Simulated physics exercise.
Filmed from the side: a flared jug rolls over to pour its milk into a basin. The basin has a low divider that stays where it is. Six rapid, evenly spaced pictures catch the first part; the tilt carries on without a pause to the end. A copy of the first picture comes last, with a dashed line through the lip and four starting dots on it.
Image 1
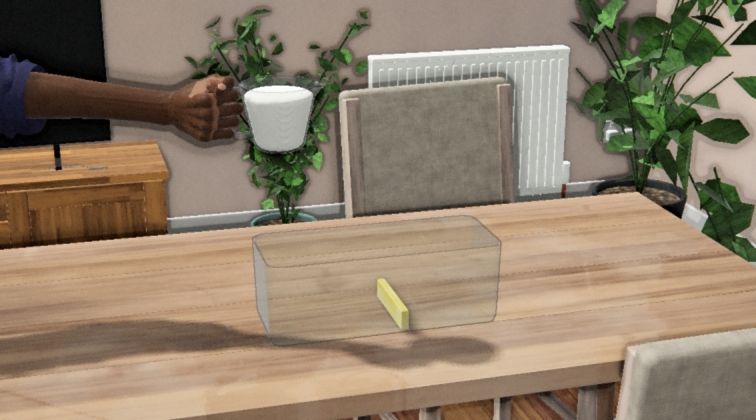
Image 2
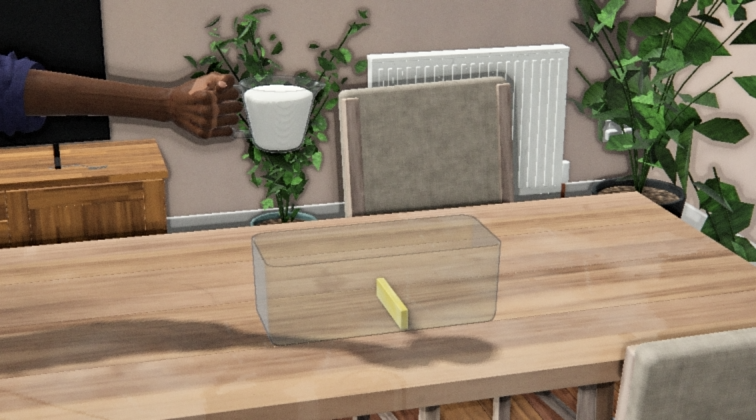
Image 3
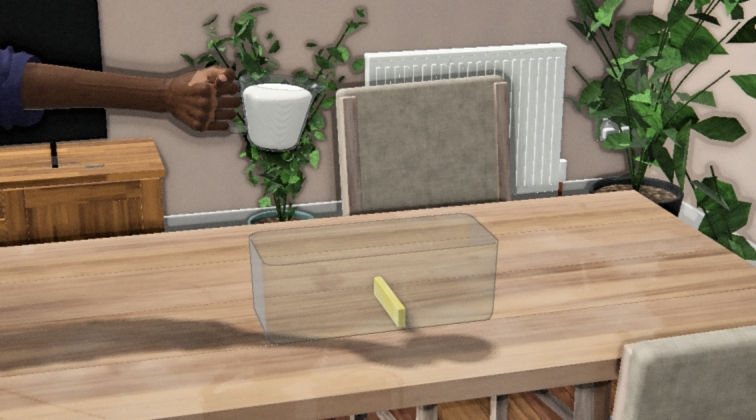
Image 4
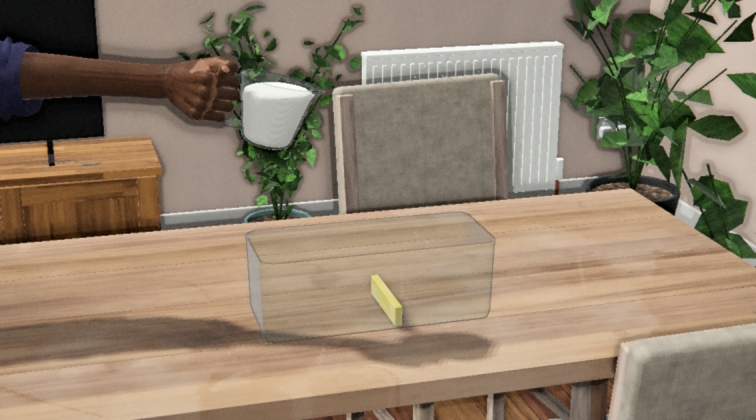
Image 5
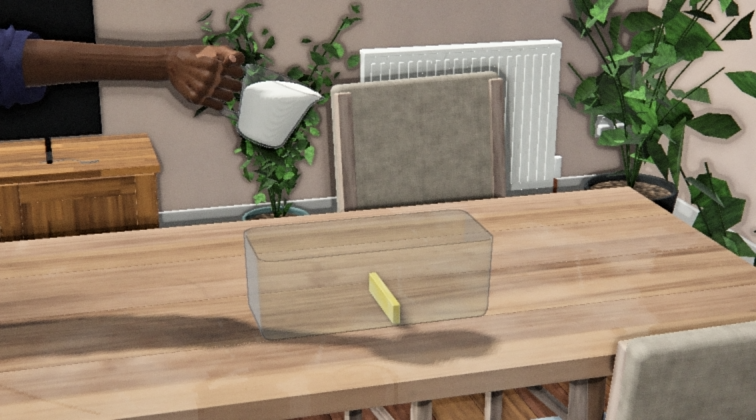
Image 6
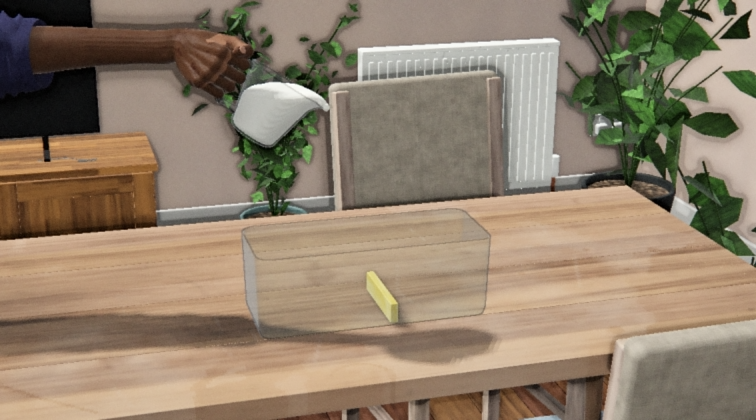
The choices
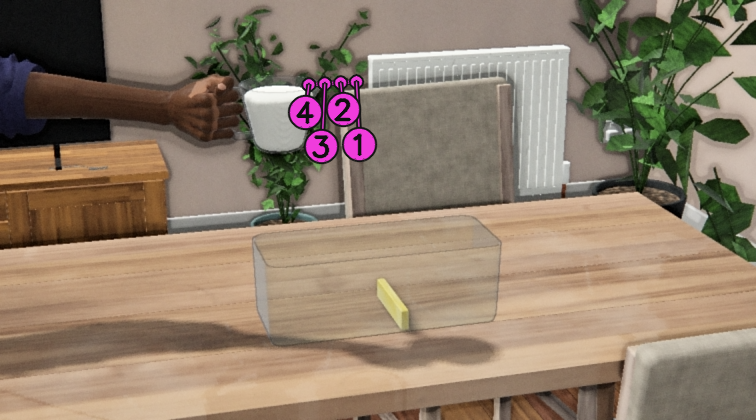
A white flared jug, held out by a dark-skinned fist in a blue sleeve at upper left, hangs above a wooden dining table seen from the side and slightly above. On the table sits a clear rectangular basin with a small yellow block, before grey chairs, a white radiator and leafy plants. The jug hangs upright, then tilts steadily rightward as the view drifts very slightly.
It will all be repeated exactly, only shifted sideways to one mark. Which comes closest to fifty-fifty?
Take 2.
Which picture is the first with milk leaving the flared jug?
In picture 6.
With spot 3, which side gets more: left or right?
The left side.
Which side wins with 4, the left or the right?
The left side.
On the marked copy, 1 at (356, 81); 2 at (340, 82); 3 at (324, 83); 4 at (308, 84).
If 1 is chosen, about 16 % ends left of the wall and 82 % right of it.
If 2 is chosen, about 58 % ends left of the wall and 40 % right of it.
If 3 is chosen, about 86 % ends left of the wall and 10 % right of it; 4 % is lost outside.
If 4 is chosen, about 83 % ends left of the wall and 13 % right of it; 4 % is lost outside.
